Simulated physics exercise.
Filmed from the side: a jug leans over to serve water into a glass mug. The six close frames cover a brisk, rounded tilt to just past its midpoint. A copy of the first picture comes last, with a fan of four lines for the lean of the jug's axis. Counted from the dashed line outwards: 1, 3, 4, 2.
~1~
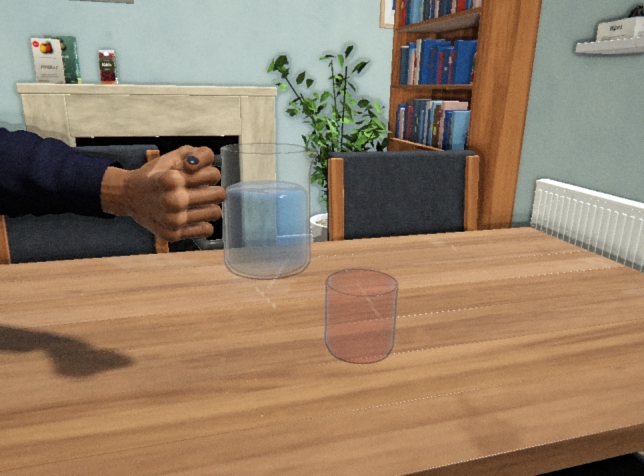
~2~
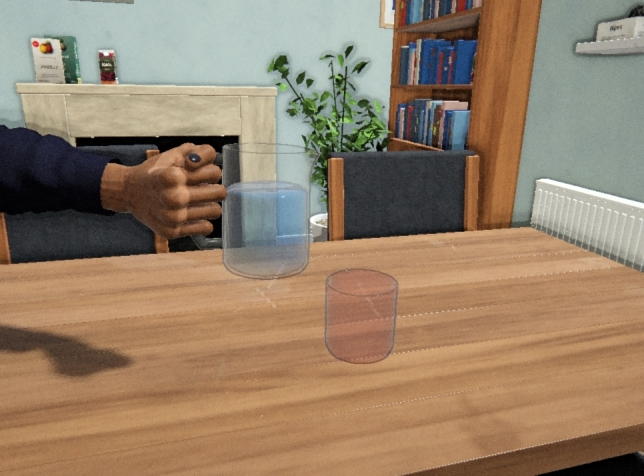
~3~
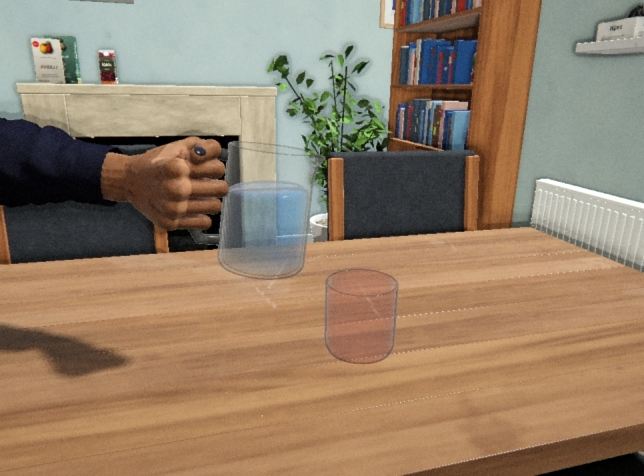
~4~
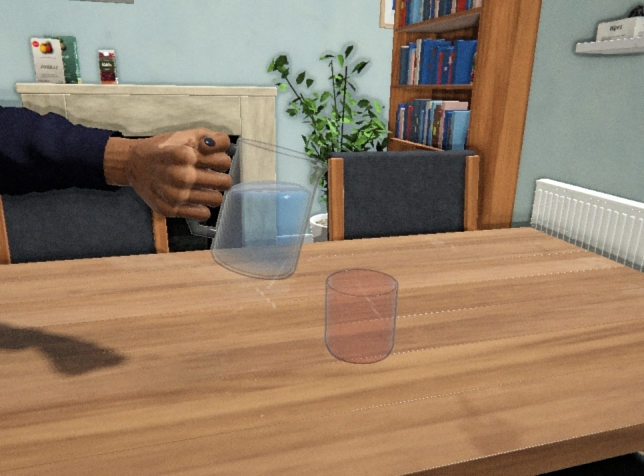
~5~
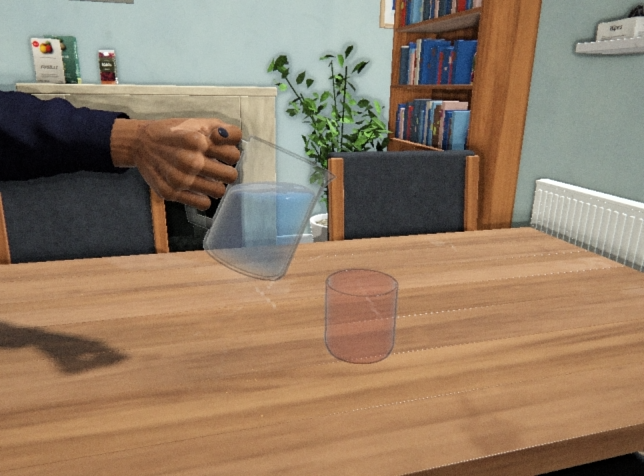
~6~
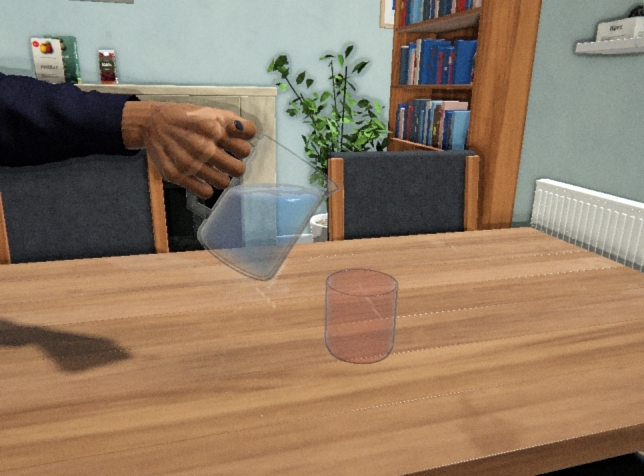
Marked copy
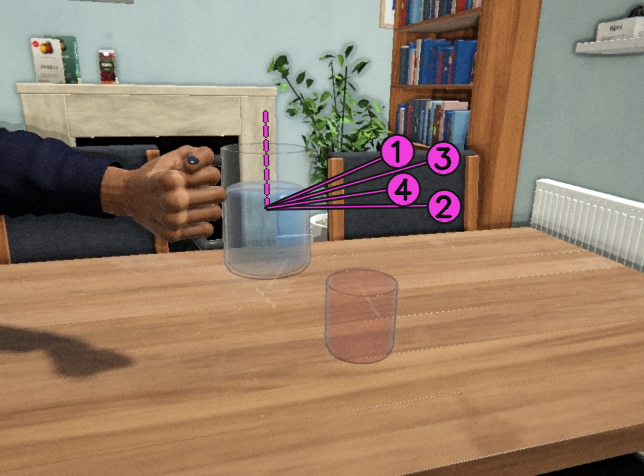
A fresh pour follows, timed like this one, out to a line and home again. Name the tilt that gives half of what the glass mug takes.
Take 3.
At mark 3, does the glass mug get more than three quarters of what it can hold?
No, it does not.
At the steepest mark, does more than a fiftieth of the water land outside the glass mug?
Yes, it does.
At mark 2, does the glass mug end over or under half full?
Over.
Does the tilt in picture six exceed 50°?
No, it does not.
On the marked copy, 1 at (381, 158); 2 at (427, 205); 3 at (426, 162); 4 at (386, 190).
For mark 1, the glass mug ends with about 36 % of what it can hold.
For mark 2, the glass mug ends with about 75 % of what it can hold; 10 % of the water is spilt.
For mark 3, the glass mug ends with about 52 % of what it can hold.
For mark 4, the glass mug ends with about 67 % of what it can hold; 4 % of the water is spilt.
